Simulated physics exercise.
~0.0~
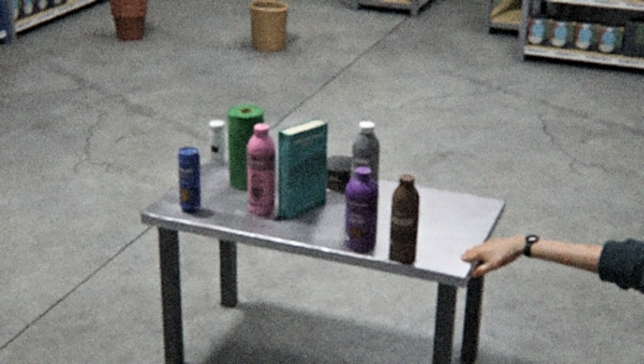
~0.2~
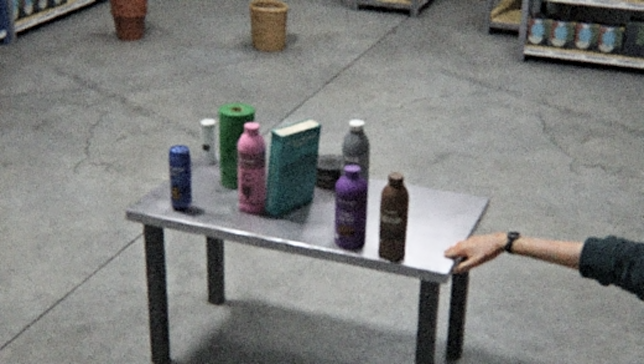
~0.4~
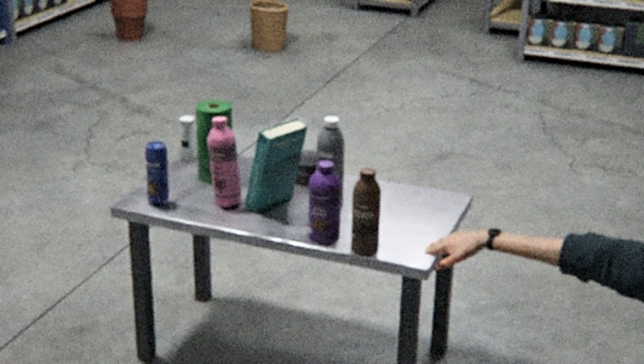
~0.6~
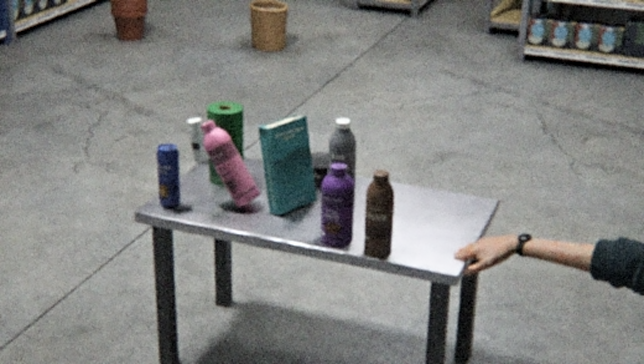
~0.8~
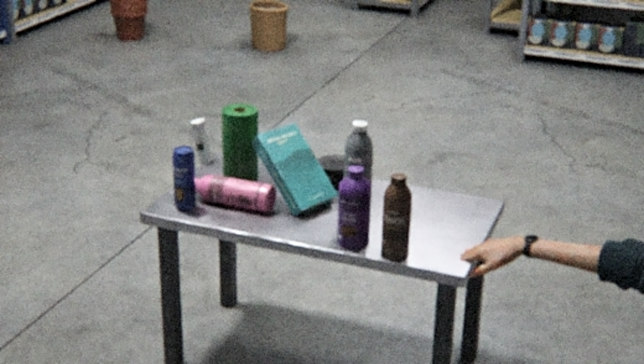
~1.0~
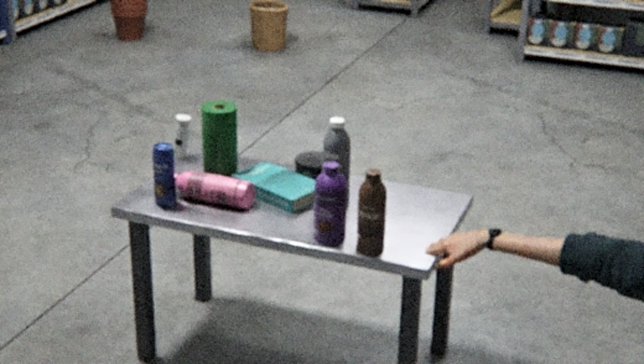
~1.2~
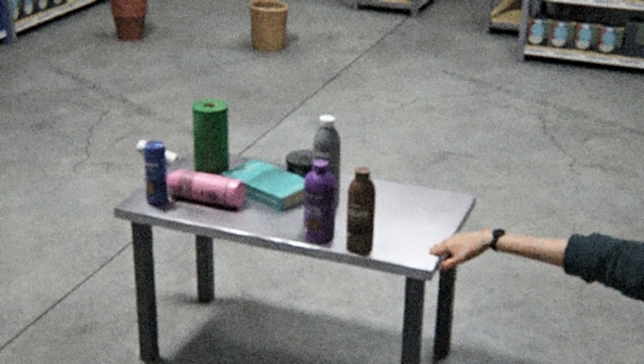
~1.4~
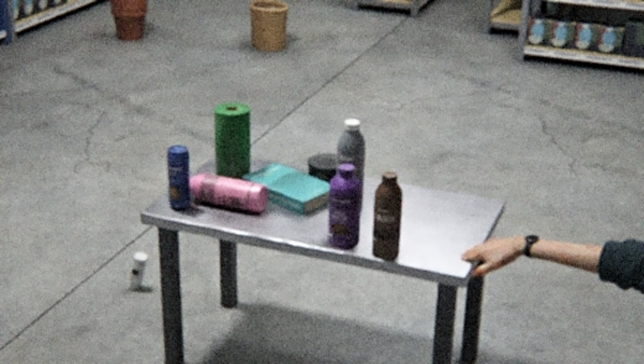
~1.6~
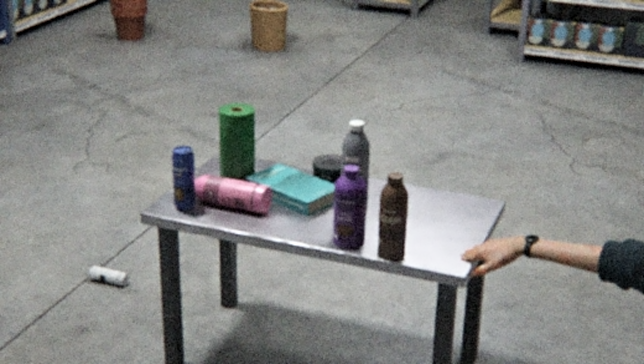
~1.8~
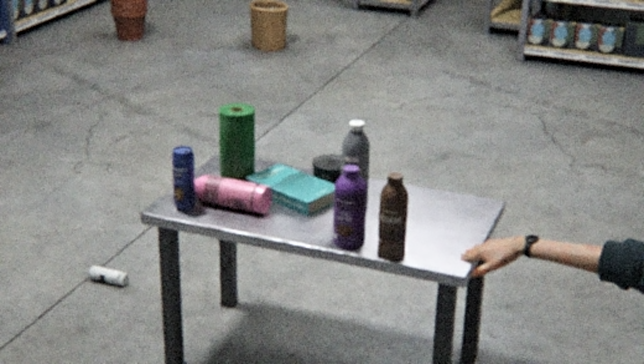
A pink bottle and a turquoise book toppled over as a hand jerked a crowded metal table left and right, then a small white container fell off the left side and ended up lying on the floor while the other items stayed upright.
